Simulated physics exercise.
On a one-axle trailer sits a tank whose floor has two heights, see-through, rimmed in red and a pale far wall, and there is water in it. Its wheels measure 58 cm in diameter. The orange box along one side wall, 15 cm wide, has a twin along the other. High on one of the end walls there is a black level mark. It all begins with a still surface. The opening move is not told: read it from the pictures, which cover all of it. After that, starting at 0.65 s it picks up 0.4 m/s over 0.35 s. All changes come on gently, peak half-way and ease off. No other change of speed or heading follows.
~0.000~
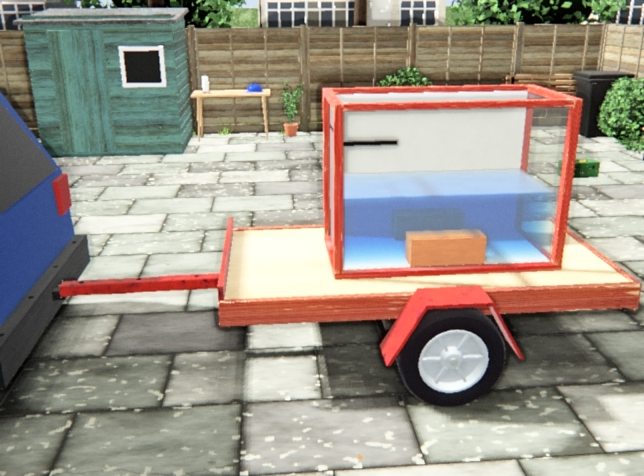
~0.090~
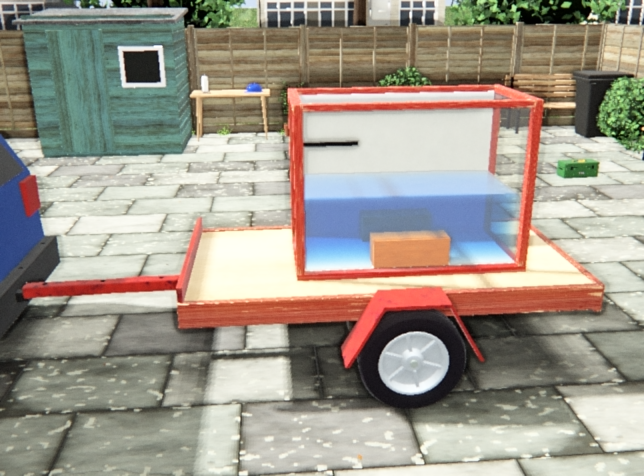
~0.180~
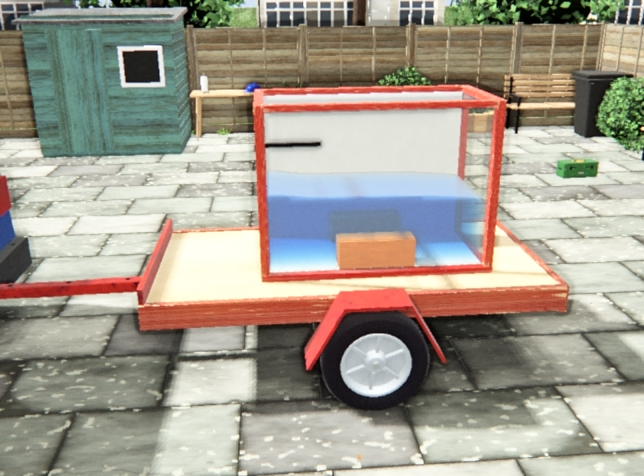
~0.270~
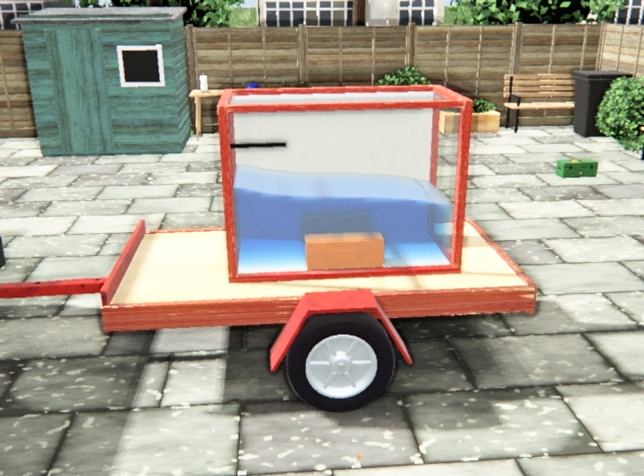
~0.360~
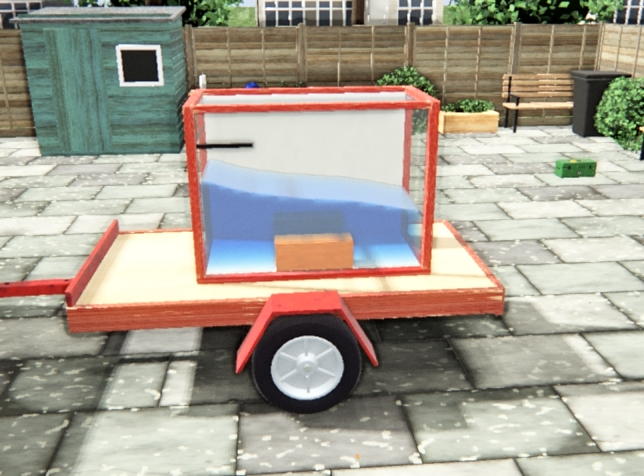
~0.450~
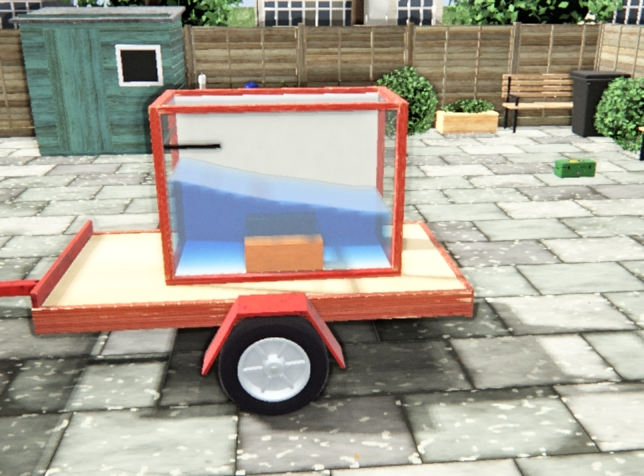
Paved yard with a blue vehicle pulling a trailer left, level water in its clear tank then sloping up towards the front.
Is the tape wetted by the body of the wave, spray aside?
At that wall the water reaches the line.
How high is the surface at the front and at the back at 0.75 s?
About 46 cm in front and 38 cm behind.
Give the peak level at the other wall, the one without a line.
About 66 cm.
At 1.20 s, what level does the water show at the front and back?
Front 32 cm, back 64 cm.
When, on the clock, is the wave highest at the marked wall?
Near 2.0 s.
After 0.75 s the surface is 46 cm up at the front and 39 cm at the back; nothing has left.
After 1.20 s the surface is 33 cm up at the front and 64 cm at the back; nothing has left.
After 1.65 s the surface is 41 cm up at the front and 38 cm at the back; nothing has left.
After 3.98 s the waves are smaller; the highest at the front wall was 81 cm, at 2.00 s, against a line at 74 cm.
